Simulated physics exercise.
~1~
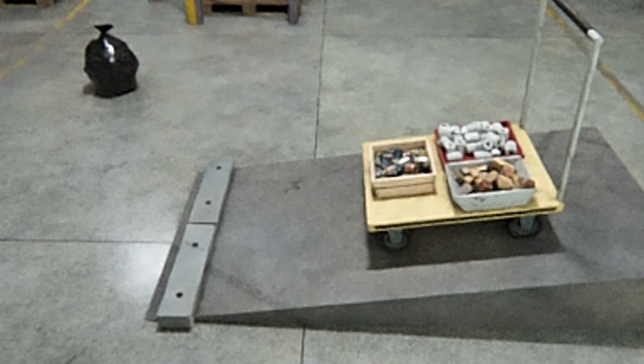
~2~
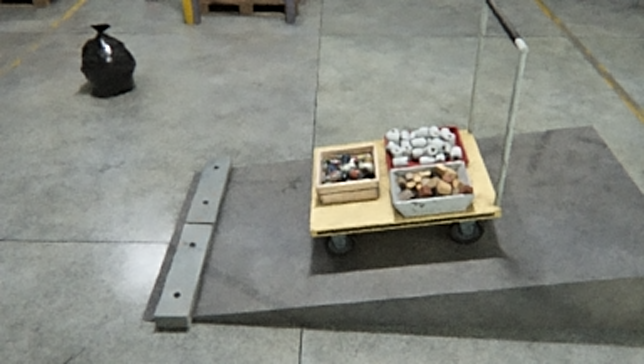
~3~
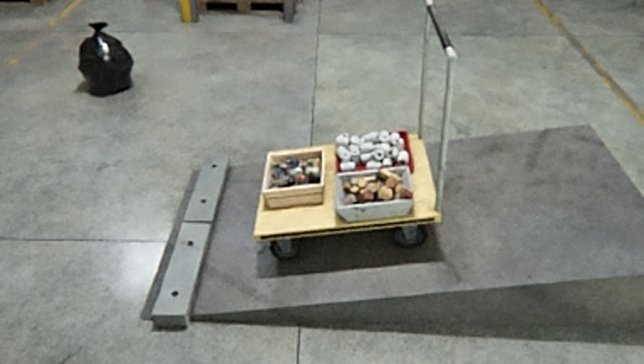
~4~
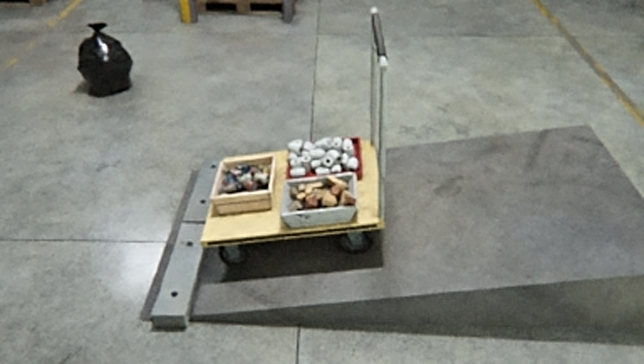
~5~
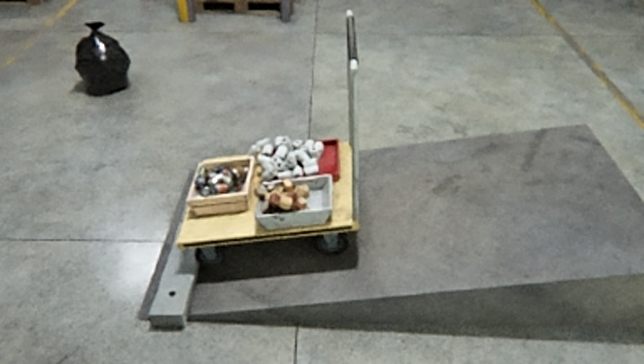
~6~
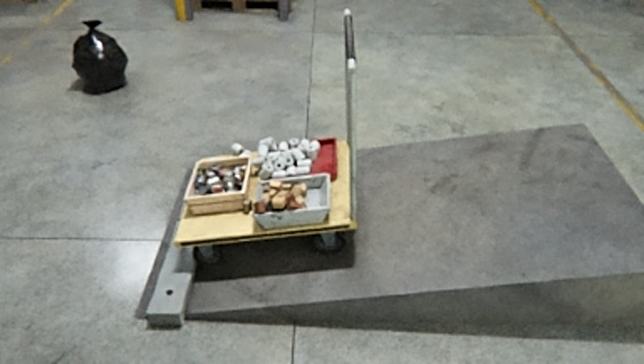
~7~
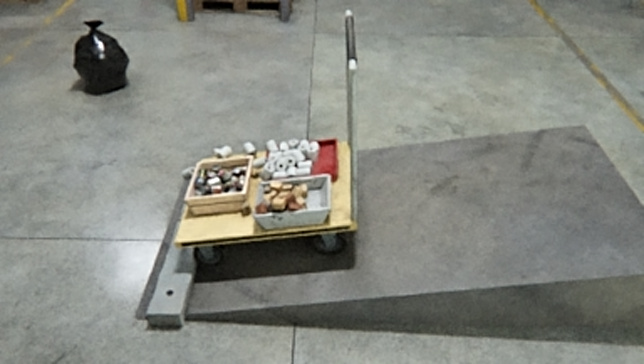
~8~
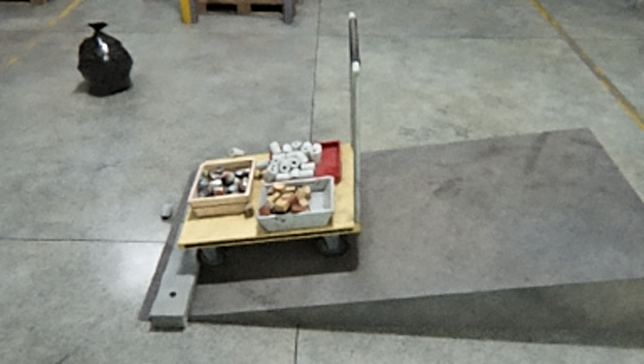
In a warehouse with a grey concrete floor, seen from slightly above by a gently swaying camera, a flat trolley with a tall handle stands on a dark ramp. It carries a wooden box of small cans at left, a white tote of wooden blocks in front and a red tote of white rolls behind, while a black bag sits at upper left. The trolley rolls left down the ramp and stops against the grey kerb. The rolls surge left, and some spill out of the red tote. One drops beyond the kerb and ends on the floor, while the trolley stays upright.
